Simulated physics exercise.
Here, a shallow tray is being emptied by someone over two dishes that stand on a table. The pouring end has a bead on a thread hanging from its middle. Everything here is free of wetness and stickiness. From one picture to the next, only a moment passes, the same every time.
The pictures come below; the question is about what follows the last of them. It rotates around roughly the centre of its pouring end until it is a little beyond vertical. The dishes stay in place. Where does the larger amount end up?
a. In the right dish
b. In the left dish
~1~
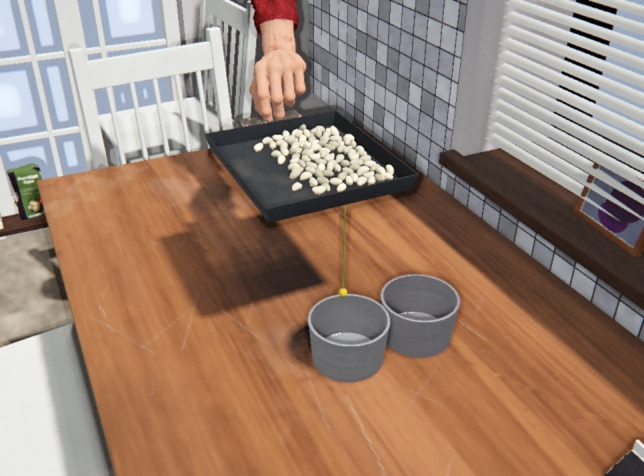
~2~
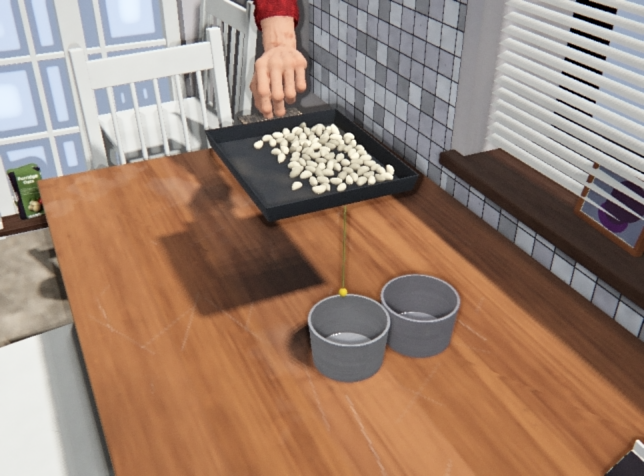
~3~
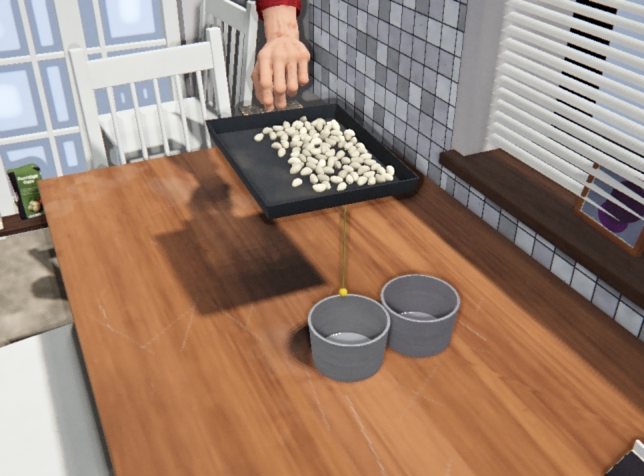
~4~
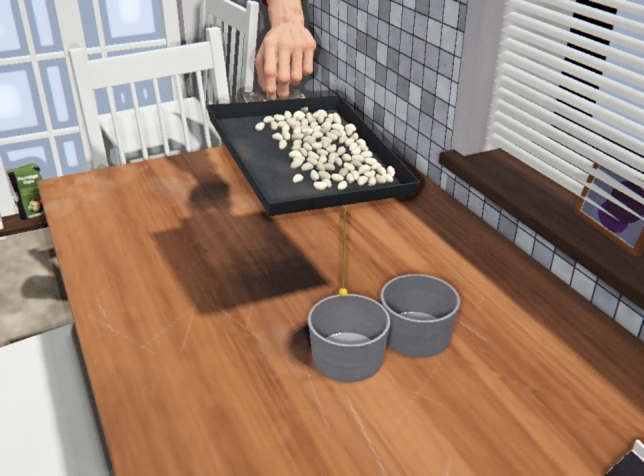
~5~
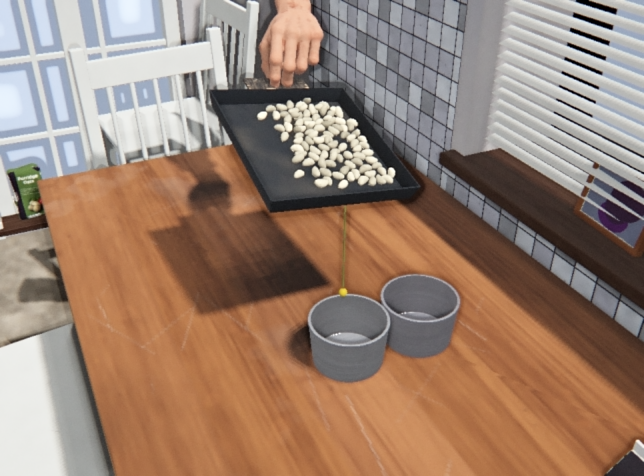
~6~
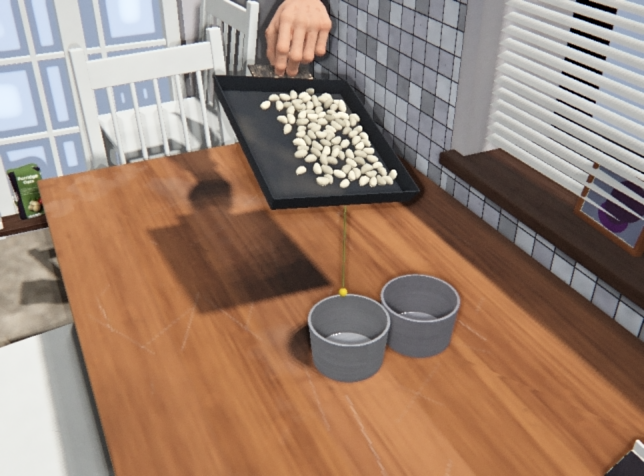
a.
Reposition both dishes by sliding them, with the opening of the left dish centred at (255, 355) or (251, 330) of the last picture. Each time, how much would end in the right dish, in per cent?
About 0 and 0 per cent respectively.
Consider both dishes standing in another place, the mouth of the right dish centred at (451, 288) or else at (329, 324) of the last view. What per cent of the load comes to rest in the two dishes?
Roughly 80% on the first try and 0% on the second.
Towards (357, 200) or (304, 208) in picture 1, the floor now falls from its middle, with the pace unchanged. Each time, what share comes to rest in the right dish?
Lab note: Try 1 = 60 %, try 2 = 0 %.
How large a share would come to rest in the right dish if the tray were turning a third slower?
Estimated share: Some 60%.
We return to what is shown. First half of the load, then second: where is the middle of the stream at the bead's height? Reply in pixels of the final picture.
First near (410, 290), later near (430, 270).
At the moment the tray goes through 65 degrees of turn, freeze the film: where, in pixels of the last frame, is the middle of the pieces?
I'd put the middle close to (372, 150).
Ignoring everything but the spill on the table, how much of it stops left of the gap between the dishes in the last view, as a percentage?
20 per cent or thereabouts.
Soon after the last picture, tray tipped steeply; nearly all on the tray; a stray few in the air.
A little later, tray tipped past a quarter turn; nearly all on the tray; a stray few in the right dish.
Later still, tray tipped past a quarter turn; a small part in the left dish; about half in the right dish; about a third outside both.
At rest, tray tipped past a quarter turn; a small part in the left dish; about half in the right dish; about a third outside both.
